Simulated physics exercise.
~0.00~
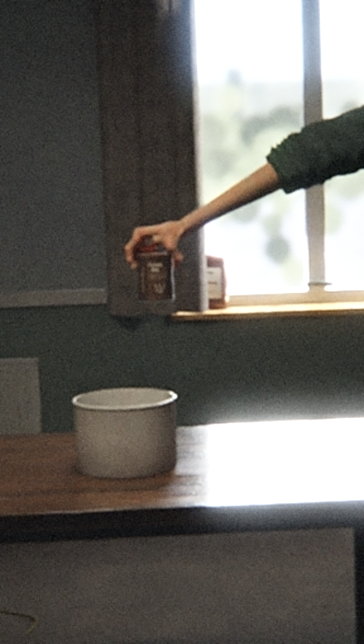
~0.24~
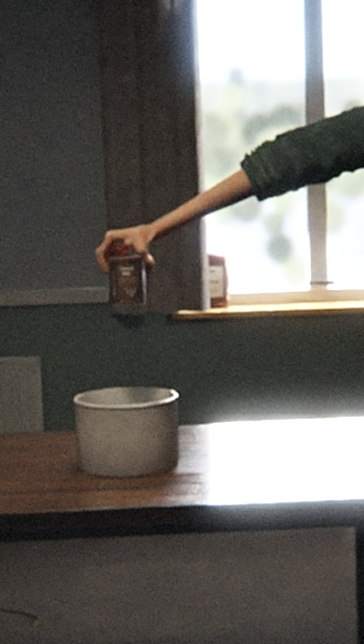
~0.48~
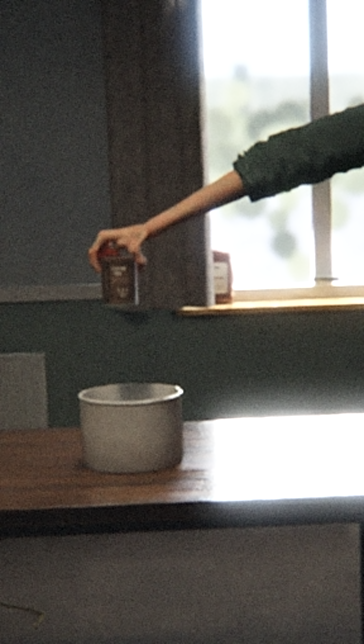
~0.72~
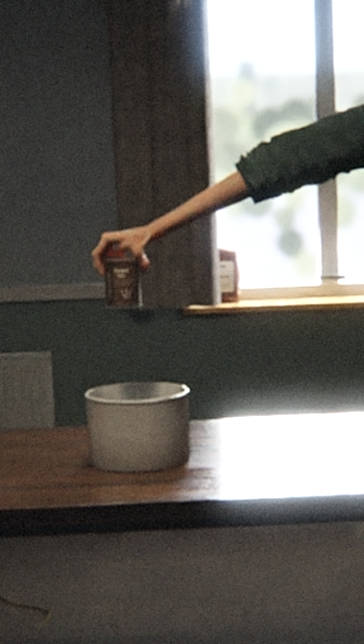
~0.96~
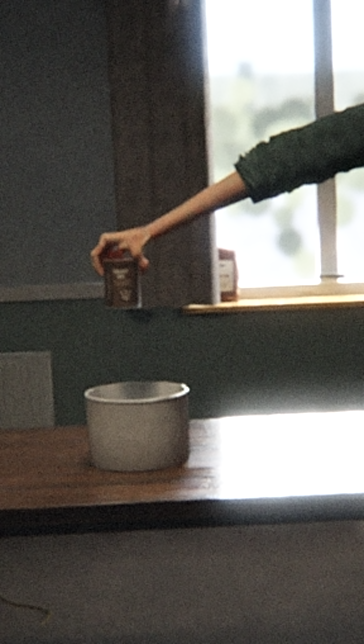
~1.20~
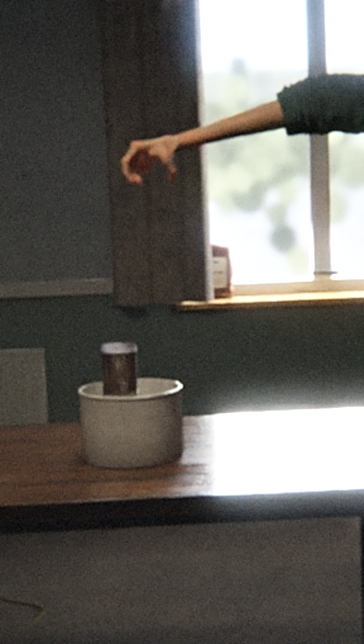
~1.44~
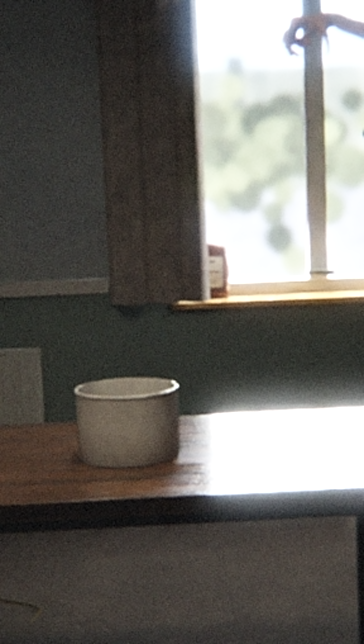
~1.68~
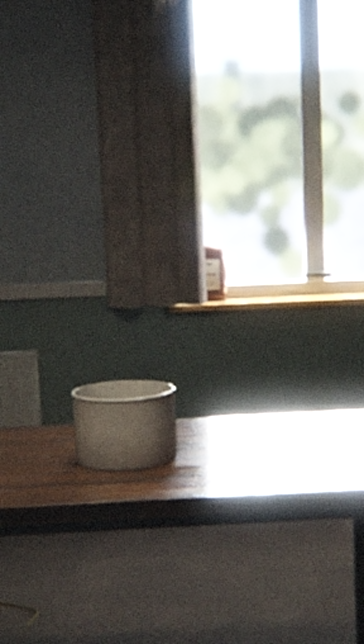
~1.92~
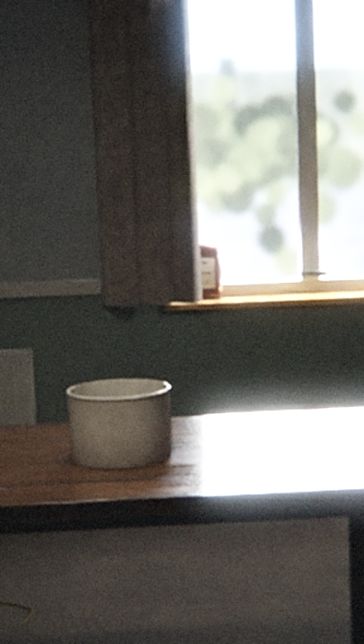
An arm in a dark green sleeve reaches in from the right across a bright window, its hand gripping a small brown tin by the top. Below stands a pale, open round container on a wooden counter, seen from the side by a slightly swaying camera, with another small jar on the sill. The hand carries the tin a little left and holds it above the container. The fingers open, and the tin drops upright into the container as the hand draws back. The arm withdraws to the right, leaving the tin hidden inside the still container.
